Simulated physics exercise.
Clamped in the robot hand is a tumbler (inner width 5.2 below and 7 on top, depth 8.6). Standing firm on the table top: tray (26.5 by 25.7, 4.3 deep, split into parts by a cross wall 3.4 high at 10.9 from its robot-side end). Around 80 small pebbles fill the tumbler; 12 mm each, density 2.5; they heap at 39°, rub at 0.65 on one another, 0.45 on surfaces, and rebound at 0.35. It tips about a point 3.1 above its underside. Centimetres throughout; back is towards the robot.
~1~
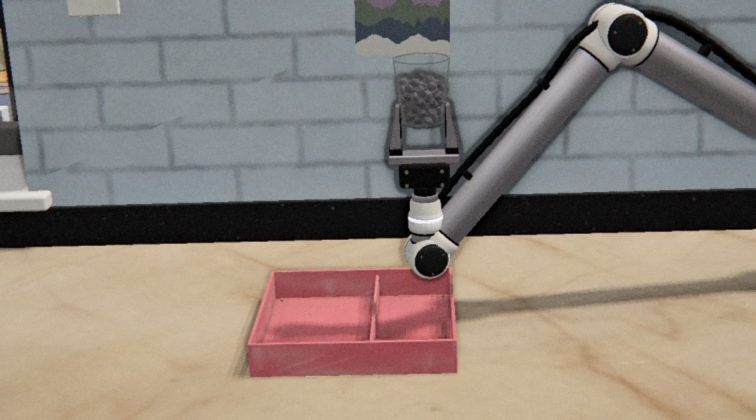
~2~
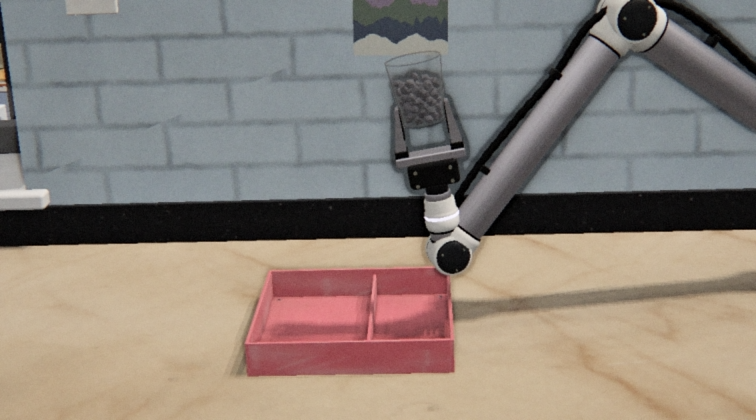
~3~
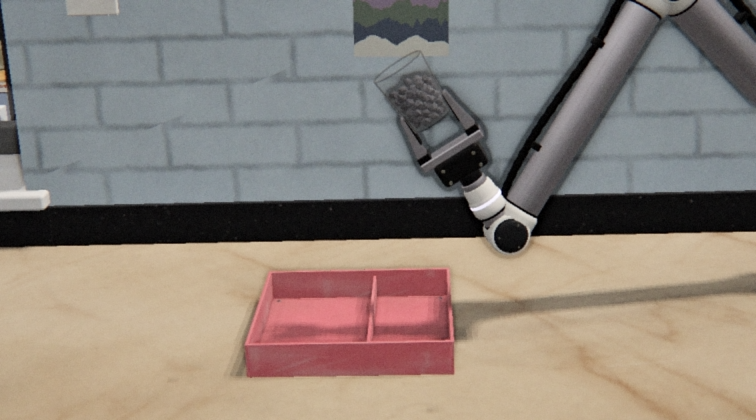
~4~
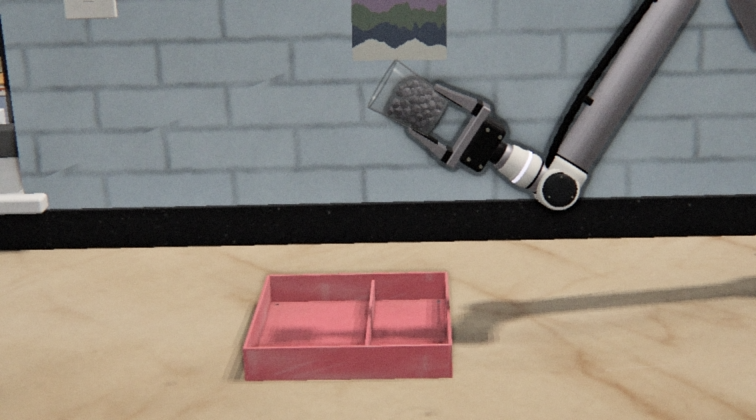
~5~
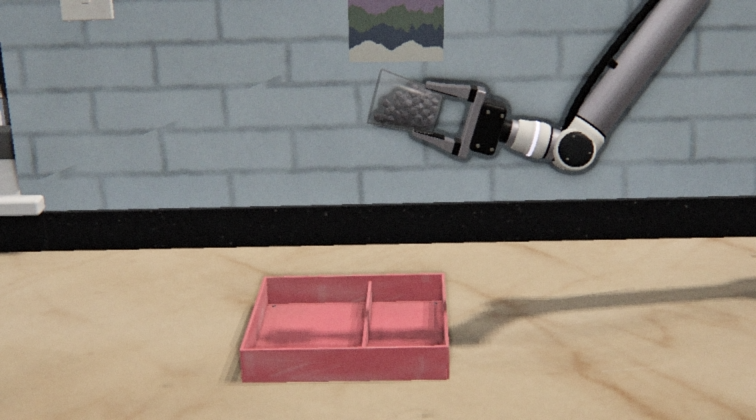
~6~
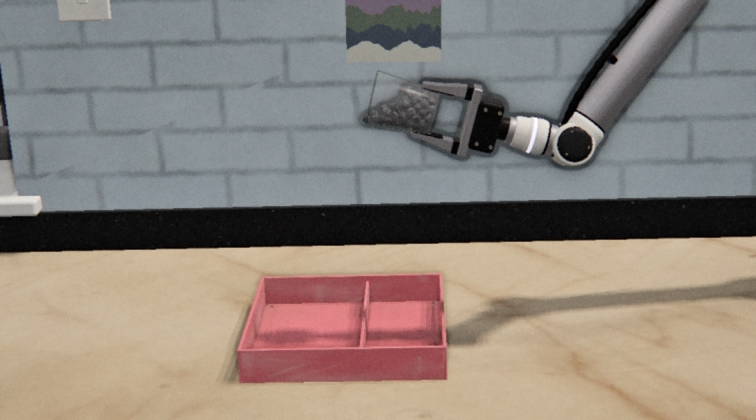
A robot arm grips a clear tumbler of small gray pebbles upright above a pink divided tray on a marbled table. The arm shifts right as its gripper tilts the tumbler steadily to the left, until the glass lies nearly sideways and the pebbles slide toward its rim, still inside.
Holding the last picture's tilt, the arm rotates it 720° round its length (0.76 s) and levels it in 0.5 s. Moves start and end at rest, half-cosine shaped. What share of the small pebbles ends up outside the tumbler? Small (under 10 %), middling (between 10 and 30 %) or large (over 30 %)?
Share outside the tumbler: Small (under 10 %).
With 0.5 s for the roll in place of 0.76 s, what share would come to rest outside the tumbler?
It would be near 0 per cent.
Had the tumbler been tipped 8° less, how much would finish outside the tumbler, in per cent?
It would be near 0 per cent.
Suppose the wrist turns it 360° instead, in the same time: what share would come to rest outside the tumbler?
Then about 5 per cent.
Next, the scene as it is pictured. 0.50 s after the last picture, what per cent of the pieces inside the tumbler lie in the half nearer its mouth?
About 30 per cent.
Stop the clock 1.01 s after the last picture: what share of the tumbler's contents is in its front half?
Some 55 per cent.
Then, 0.50 s later, tipped 75°, highest piece 37 above the table; 80 in the tumbler, 3 in flight or on a rim.
Then, 1.01 s later, tipped 38°, highest piece 36 above the table; 80 in the tumbler, 3 in the far-side part.
Then, 1.46 s later, upright, highest piece 38 above the table; 80 in the tumbler, 3 in the far-side part.
Then, 2.16 s later, upright, highest piece 38 above the table; 80 in the tumbler, 3 in the far-side part.
At rest, 80 in the tumbler, 3 in the far-side part. That is 4 % outside the tumbler.
